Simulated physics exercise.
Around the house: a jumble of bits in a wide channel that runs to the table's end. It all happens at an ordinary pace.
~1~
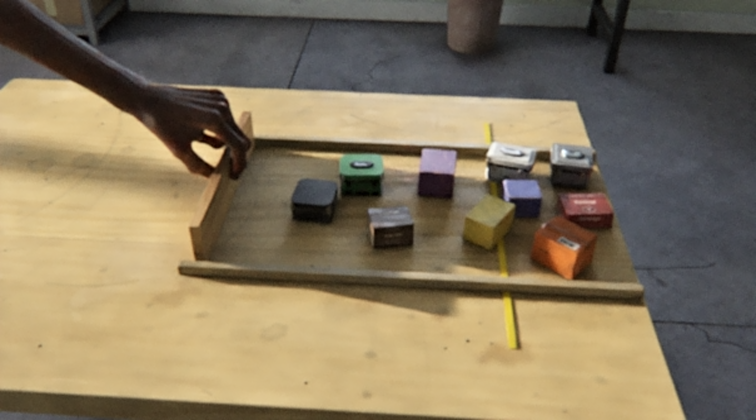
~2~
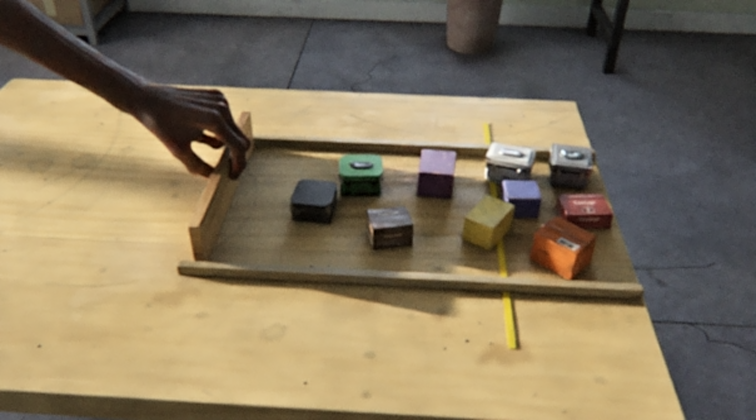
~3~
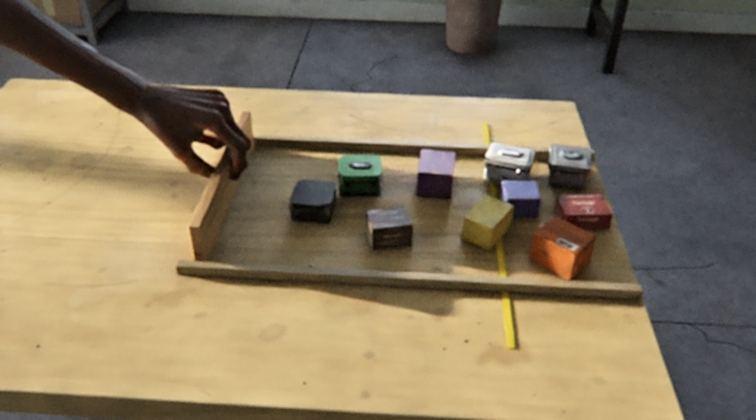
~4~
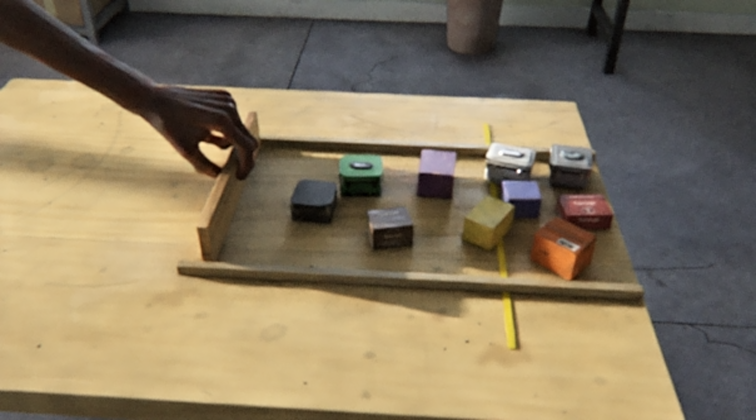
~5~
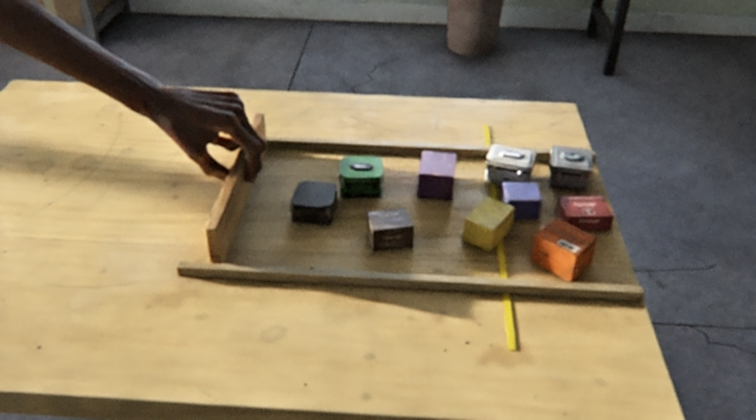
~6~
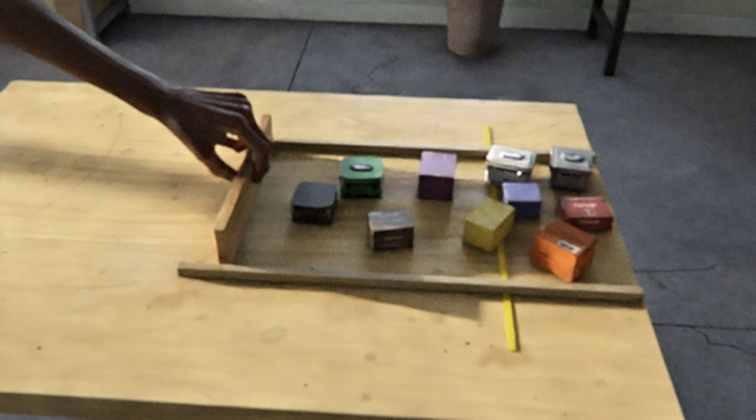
The clip opens on a wooden table where a hand holds an upright board at the left end of a wide channel, with small coloured boxes and cases spread across it. The board stays almost still at first, then the hand slides it slightly right, while the objects remain in place.
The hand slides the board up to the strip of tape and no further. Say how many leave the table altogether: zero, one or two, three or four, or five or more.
In the end the number that fall off is one or two.
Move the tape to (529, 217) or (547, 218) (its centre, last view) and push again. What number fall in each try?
Down on the floor: 3 and 4.
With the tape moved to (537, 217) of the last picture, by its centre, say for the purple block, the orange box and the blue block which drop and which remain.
The purple block stays on, the orange box holds on, the blue block tumbles off.
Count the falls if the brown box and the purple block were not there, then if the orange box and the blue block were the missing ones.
0 in the first case, 1 in the second.
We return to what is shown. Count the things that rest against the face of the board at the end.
The number is 3.
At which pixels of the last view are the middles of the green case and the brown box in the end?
The green case stops around (516, 186); the brown box around (523, 241).
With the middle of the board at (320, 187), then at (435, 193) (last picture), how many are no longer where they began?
1 and 8.
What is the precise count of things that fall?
Exactly 1.
A little later, none off yet; red box at rest near (584, 214); grey case at rest near (570, 169); orange box at rest near (563, 250).
When it is over, the number that fall off is one or two; down, grey case.
